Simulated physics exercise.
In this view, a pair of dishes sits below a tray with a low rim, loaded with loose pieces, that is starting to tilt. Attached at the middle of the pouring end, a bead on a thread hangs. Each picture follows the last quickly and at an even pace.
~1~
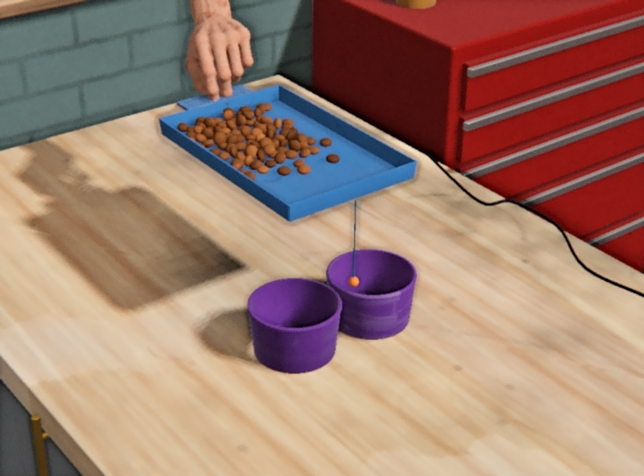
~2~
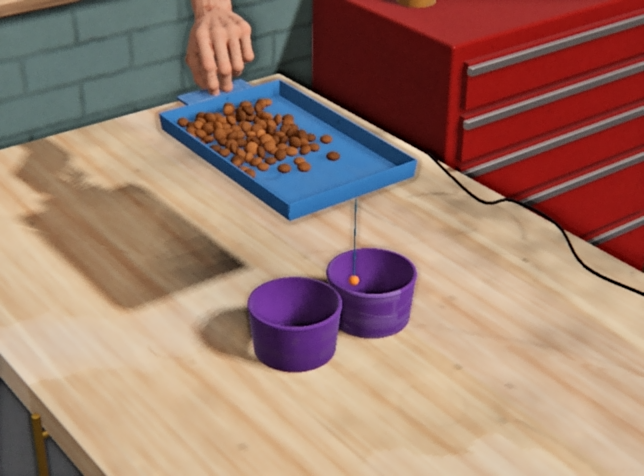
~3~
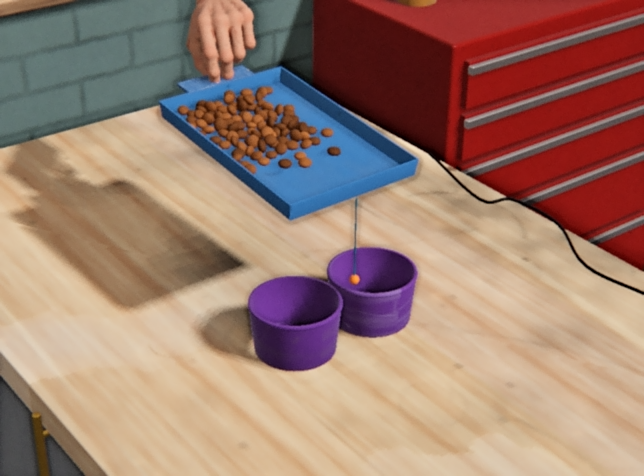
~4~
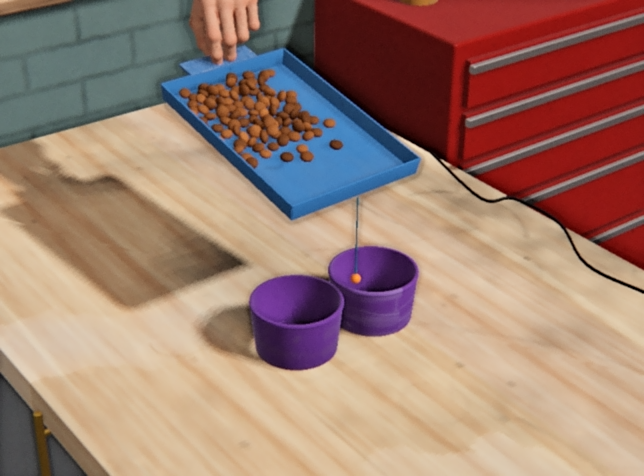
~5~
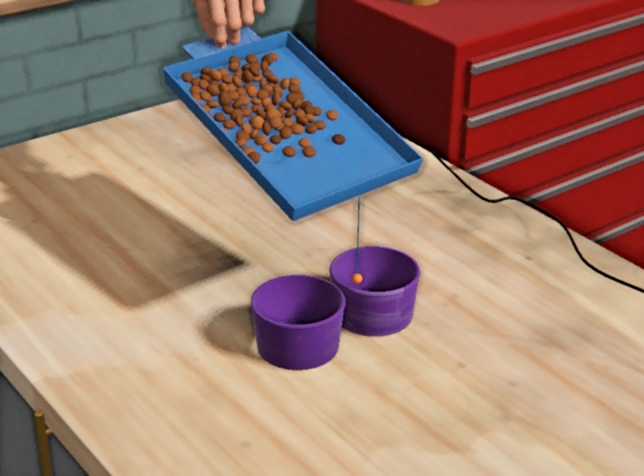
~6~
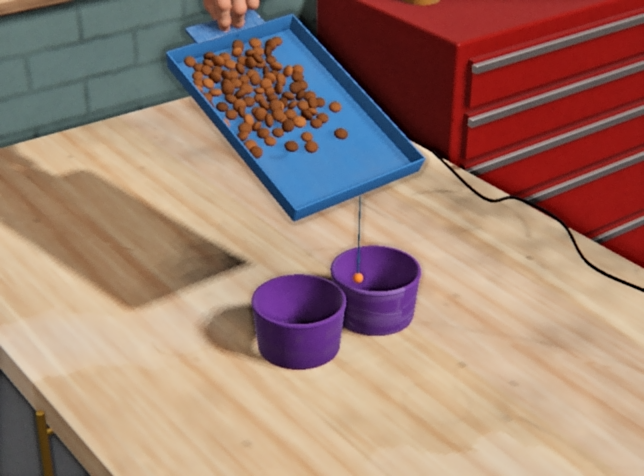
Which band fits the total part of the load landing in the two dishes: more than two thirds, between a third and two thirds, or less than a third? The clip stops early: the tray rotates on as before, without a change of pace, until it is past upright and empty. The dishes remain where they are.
The share that ends up caught is smaller than one third, I reckon.
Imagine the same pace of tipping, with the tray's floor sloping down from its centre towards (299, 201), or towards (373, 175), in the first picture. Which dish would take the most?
Point by point: The left side, then the right side.
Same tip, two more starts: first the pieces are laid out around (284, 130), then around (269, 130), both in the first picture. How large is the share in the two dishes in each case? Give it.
Respectively 0 and 0 in a hundred.
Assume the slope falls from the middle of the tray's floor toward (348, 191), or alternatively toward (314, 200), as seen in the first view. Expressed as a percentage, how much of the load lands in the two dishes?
Respectively 0 % and 10 %.
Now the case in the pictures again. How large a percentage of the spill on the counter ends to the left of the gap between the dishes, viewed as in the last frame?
Near 20 in a hundred.
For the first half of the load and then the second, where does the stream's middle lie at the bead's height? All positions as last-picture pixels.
At about (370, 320), then at (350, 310).
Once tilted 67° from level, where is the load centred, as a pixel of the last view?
I'd mark it close to (339, 181).
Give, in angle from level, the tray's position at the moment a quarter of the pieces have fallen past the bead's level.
Somewhere around 80 degrees.
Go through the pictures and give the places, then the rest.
In the first picture, corners of the pouring end at (290, 204) and (414, 161), level; middle of the load at (250, 139), bits of dog kibble; left dish at (322, 343); right dish at (399, 310); bead on its thread at (354, 282).
In the second picture, corners of the pouring end at (290, 203) and (415, 160), level; middle of the load at (251, 135).
In the third picture, corners of the pouring end at (291, 204) and (416, 159), tipped barely, lowest at the left corner; middle of the load at (251, 126).
In the fourth picture, corners of the pouring end at (293, 204) and (418, 158), tipped a little, lowest at the left corner; middle of the load at (253, 113).
In the fifth picture, corners of the pouring end at (295, 206) and (421, 158), tipped clearly, lowest at the left corner; middle of the load at (256, 102).
In the sixth picture, corners of the pouring end at (297, 208) and (423, 158), tipped clearly, lowest at the left corner; middle of the load at (259, 91); left dish at (326, 339); right dish at (403, 306).
Soon after the last picture, tray tipped steeply; nearly all on the tray; a small part in the air.
A little later, tray tipped past a quarter turn; about a quarter on the tray; about two thirds outside both; a small part in the air.
Later still, tray tipped past a quarter turn; a stray few in the left dish; nearly all outside both.
At rest, tray tipped past a quarter turn; a stray few in the left dish; none in the right dish; nearly all outside both.
